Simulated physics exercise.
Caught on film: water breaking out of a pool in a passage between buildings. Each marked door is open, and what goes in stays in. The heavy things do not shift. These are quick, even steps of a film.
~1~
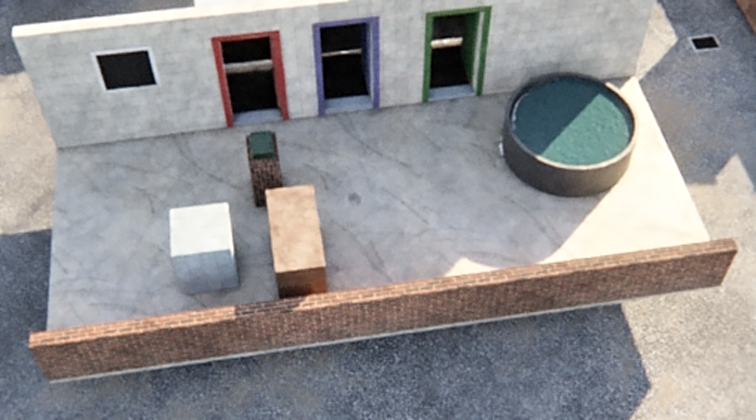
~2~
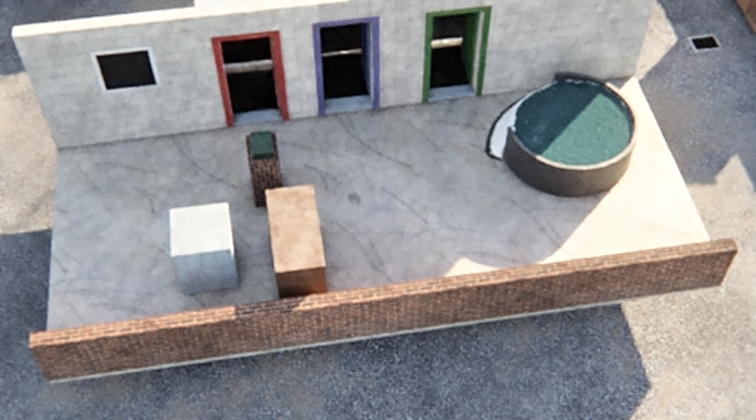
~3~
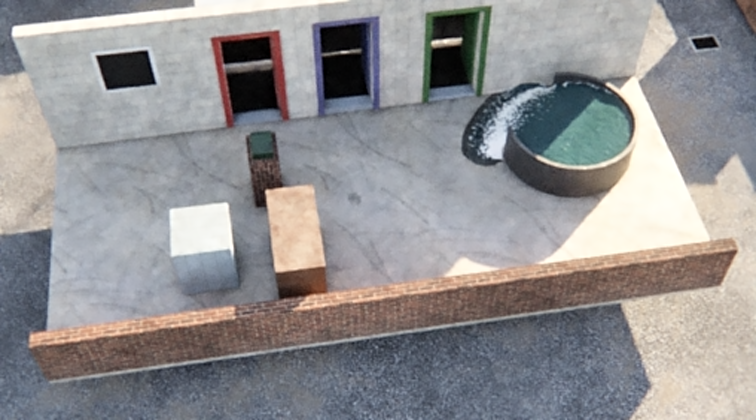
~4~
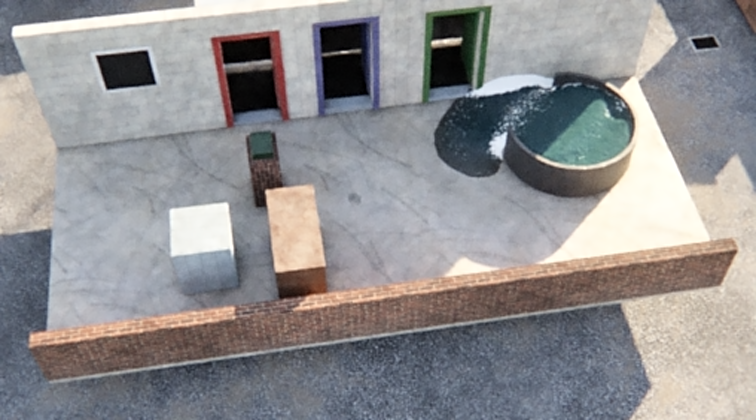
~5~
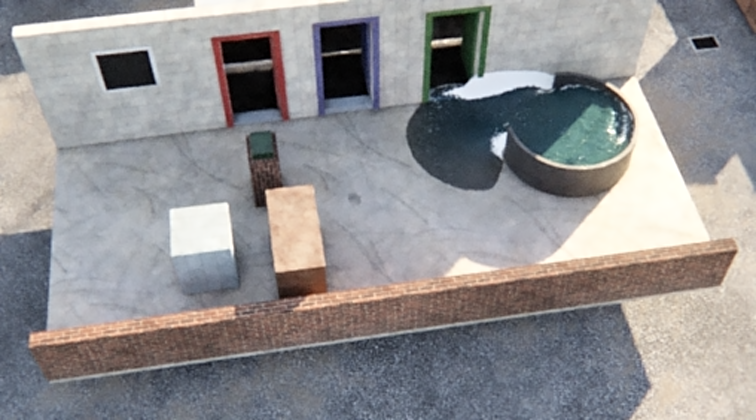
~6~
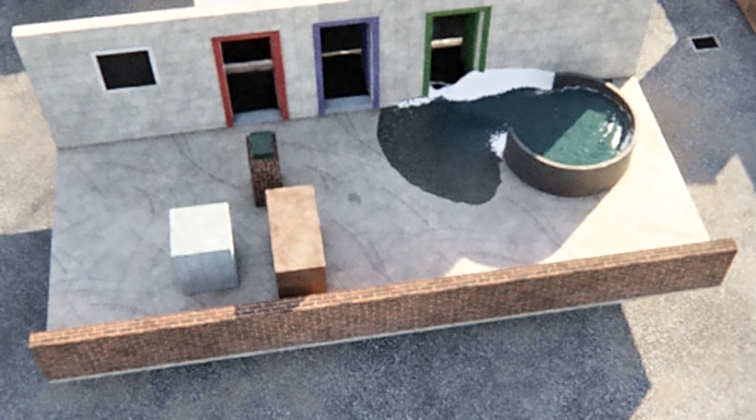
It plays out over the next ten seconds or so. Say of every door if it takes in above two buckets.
The blue door admits no more than that; the red door admits no more than that; the green door lets in a lot.
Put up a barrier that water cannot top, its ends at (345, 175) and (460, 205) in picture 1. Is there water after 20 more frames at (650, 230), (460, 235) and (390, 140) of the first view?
In that order: Dry, dry, covered.
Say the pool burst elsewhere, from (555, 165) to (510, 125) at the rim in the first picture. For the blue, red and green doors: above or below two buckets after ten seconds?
Then: Blue door holds; red door is over; green door takes less.
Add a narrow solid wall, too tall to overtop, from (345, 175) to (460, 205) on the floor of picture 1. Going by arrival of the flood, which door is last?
It is the door marked red.
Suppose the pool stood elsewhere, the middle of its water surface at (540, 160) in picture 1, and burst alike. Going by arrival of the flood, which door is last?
The one in red.
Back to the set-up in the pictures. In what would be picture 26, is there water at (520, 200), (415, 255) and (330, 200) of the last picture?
As listed: Clear, clear, covered.
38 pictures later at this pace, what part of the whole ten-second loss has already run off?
I make it 70 per cent.
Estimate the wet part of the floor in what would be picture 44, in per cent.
Near 60 in a hundred.
A moment on, water covers 20 % of the floor; the blue door wet at the sill, nothing in, the red door wet at the sill, nothing in, the green door far over two buckets in.
Next, water covers 30 % of the floor; the blue door wet at the sill, nothing in, the red door wet at the sill, nothing in, the green door far over two buckets in.
Then, water covers 50 % of the floor; the blue door under two buckets in, the red door wet at the sill, nothing in, the green door far over two buckets in.
Later, water covers 60 % of the floor; the blue door under two buckets in, the red door wet at the sill, nothing in, the green door far over two buckets in.
In the end, water covers 70 % of the floor; the blue door under two buckets in, the red door wet at the sill, nothing in, the green door far over two buckets in.
